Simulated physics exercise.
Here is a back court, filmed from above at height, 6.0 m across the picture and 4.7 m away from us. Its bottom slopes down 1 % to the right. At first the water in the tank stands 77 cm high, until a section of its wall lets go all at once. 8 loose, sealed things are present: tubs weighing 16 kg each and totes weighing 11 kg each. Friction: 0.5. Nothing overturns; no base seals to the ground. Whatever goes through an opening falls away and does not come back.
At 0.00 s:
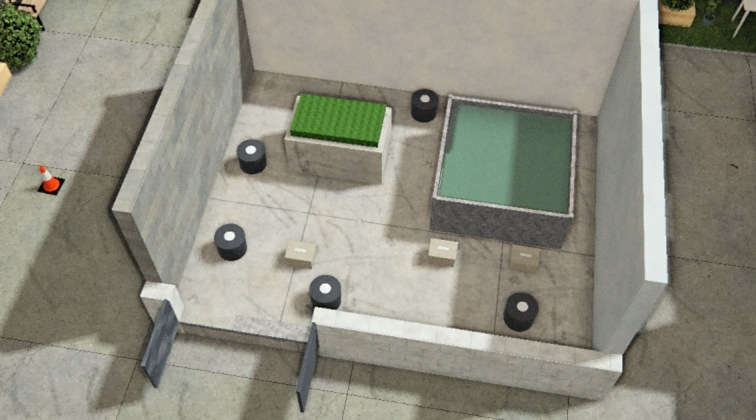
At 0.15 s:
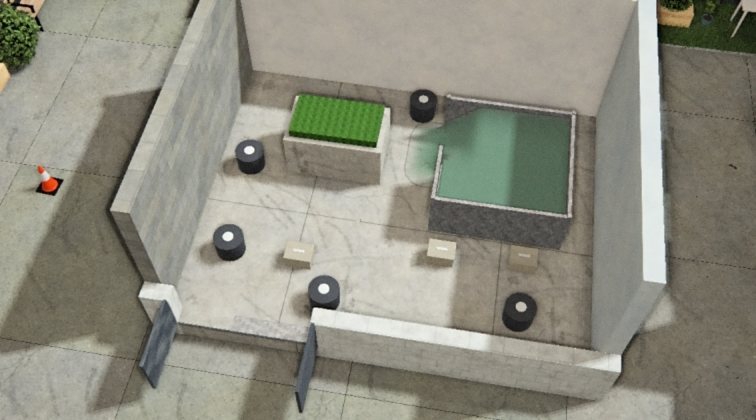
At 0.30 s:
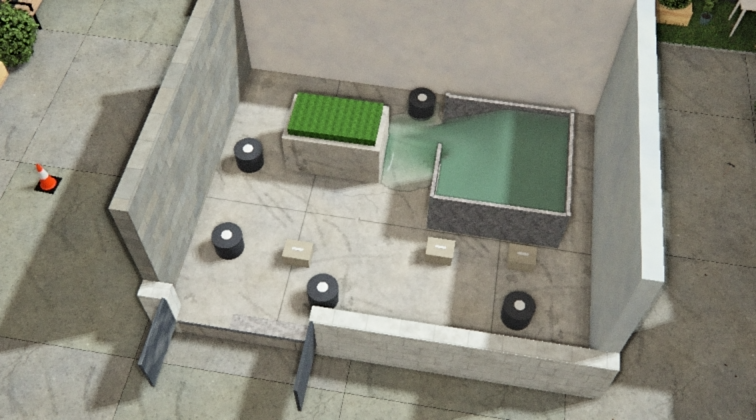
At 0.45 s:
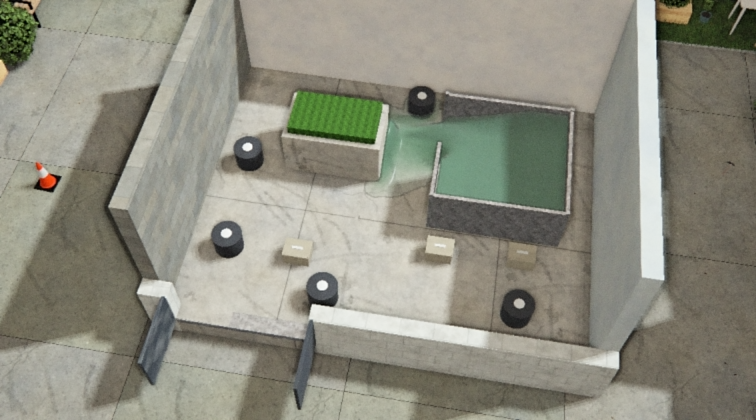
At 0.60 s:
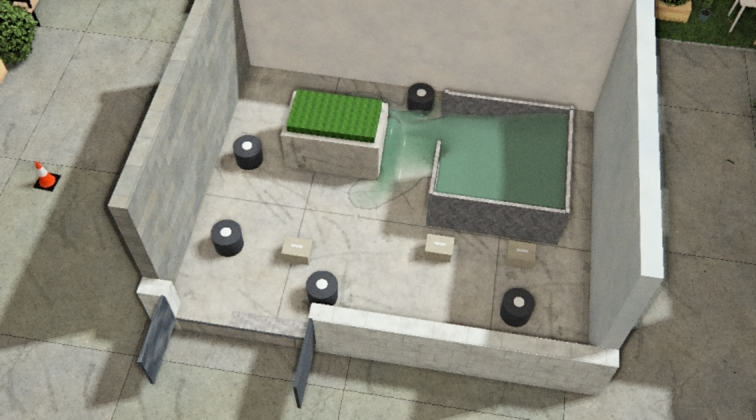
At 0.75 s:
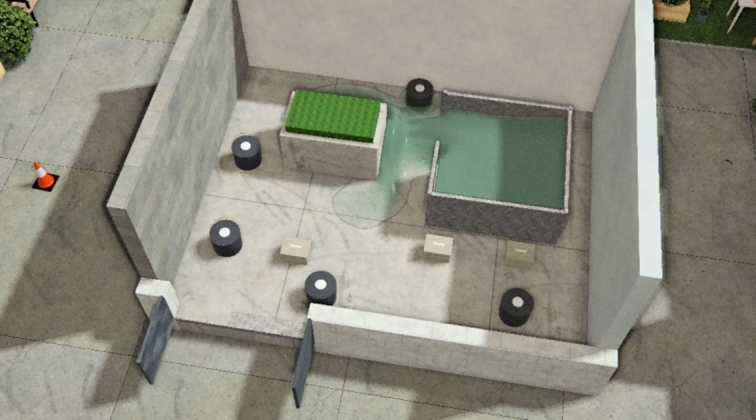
Walled court seen from above, with green water pouring through the open left side of a raised tank and spreading across the paving.
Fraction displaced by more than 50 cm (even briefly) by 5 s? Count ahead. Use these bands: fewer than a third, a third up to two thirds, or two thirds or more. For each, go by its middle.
It falls in a third up to two thirds.
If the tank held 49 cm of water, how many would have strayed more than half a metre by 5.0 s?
That would make 2 of them.
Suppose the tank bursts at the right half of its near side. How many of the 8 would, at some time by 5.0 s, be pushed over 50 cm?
Result: 6 of them.
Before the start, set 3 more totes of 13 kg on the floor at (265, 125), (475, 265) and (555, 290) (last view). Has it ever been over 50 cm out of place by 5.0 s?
Note, in sequence: Over threshold; under threshold; under threshold.
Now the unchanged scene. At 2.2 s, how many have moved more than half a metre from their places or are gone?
Count then: 0.
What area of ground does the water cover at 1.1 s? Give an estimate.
Somewhere around 10.5 m2, roughly.
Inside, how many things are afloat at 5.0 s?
At that point I count 1.
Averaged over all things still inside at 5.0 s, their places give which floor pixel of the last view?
It works out to somewhere near (441, 241) on the floor.
After 1.1 s 0 of 8 are over 50 cm from their spots; 0 afloat.
After 2.2 s 0 of 8 are over 50 cm from their spots; 0 afloat.
After 3.5 s 3 of 8 are over 50 cm from their spots; 0 afloat.
After 5.0 s 5 of 8 are over 50 cm from their spots, and 5 have been at some point; 1 afloat.
